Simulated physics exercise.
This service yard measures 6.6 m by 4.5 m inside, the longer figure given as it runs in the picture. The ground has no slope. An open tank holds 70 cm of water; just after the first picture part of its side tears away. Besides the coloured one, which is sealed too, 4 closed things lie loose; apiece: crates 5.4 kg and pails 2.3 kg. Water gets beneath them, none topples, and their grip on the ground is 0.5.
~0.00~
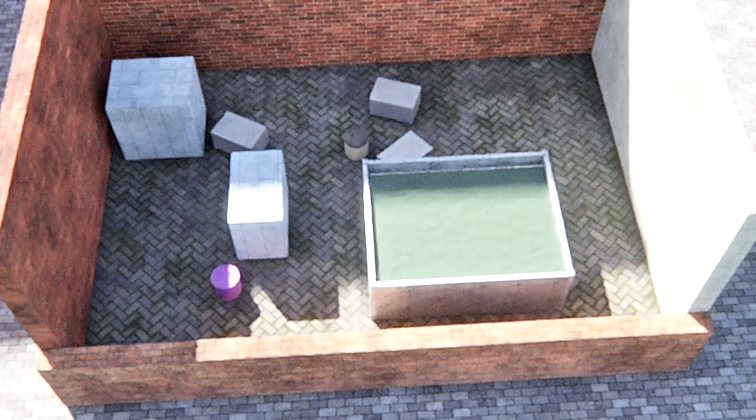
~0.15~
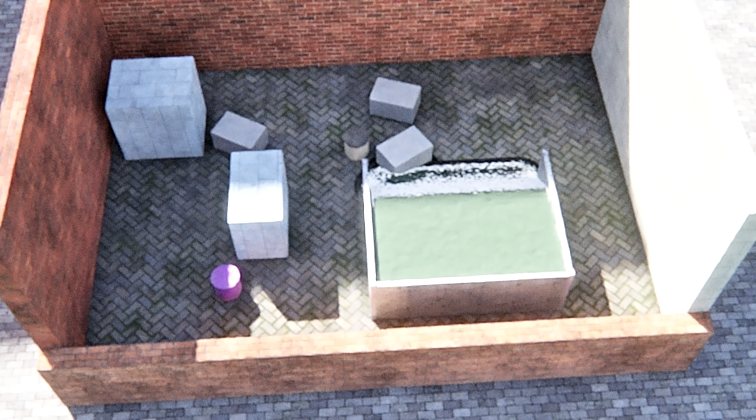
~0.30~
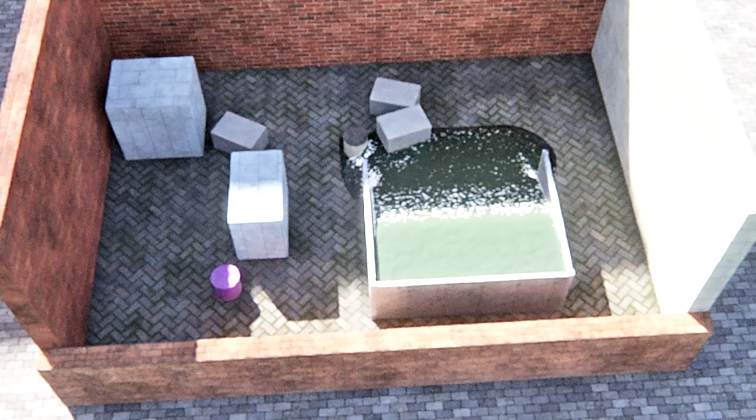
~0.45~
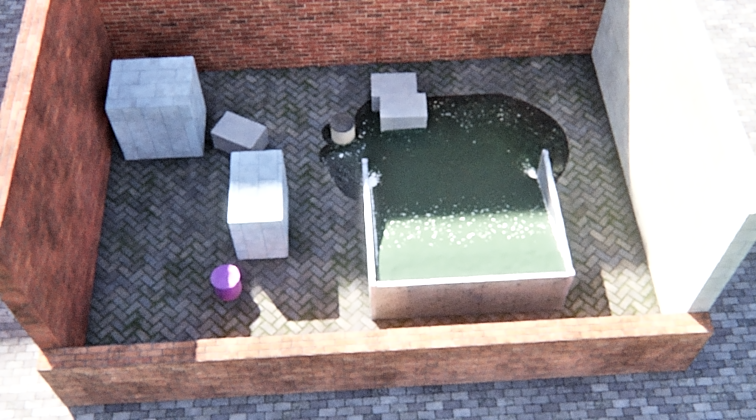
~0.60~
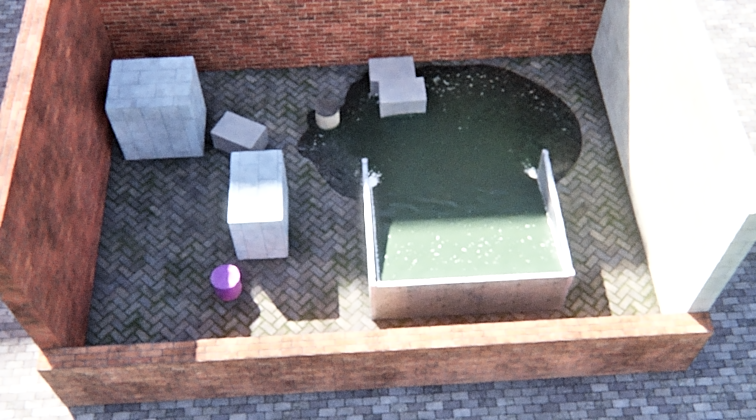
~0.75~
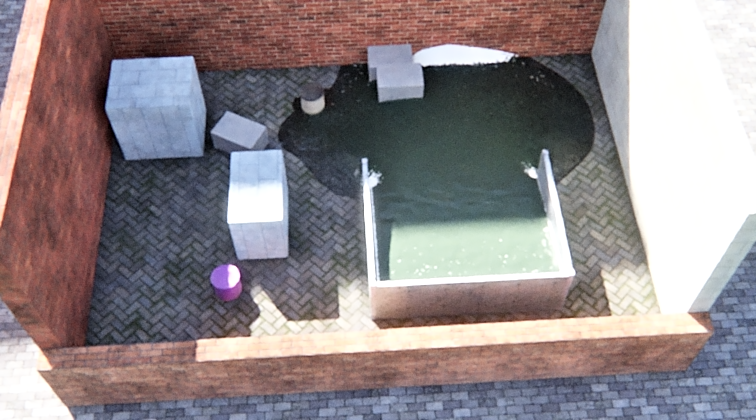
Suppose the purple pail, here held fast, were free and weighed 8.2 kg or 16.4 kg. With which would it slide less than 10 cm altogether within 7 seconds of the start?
I expect that only the larger load is enough.
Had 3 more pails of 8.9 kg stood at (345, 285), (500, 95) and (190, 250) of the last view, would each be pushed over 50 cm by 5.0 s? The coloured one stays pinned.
In turn: Short of it, over, less.
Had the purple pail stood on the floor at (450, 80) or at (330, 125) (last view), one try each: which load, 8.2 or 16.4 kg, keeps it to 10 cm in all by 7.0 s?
In turn: Neither is enough; neither holds.
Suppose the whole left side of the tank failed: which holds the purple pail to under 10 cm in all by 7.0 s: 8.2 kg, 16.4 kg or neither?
Then neither weight holds it.
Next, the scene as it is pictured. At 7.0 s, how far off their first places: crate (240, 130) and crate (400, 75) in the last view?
In turn: 300 cm, 350 cm.
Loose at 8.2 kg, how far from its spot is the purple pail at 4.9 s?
Roughly 0 cm.
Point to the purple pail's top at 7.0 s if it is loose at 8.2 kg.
Around (196, 236).
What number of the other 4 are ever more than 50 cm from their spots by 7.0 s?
4 of them.
After 1.4 s the purple pail would be 0 cm from its start with 8.2 kg and 0 cm from its start with 16.4 kg; 0 cm of water round it then.
After 3.1 s the purple pail would be 0 cm from its start with 8.2 kg and 0 cm from its start with 16.4 kg; 0 cm of water round it then.
After 4.9 s the purple pail would be 0 cm from its start with 8.2 kg and 0 cm from its start with 16.4 kg; 2 cm of water round it then.
After 7.0 s the purple pail would be 68 cm from its start with 8.2 kg and 3 cm from its start with 16.4 kg; 10 cm of water round it then.
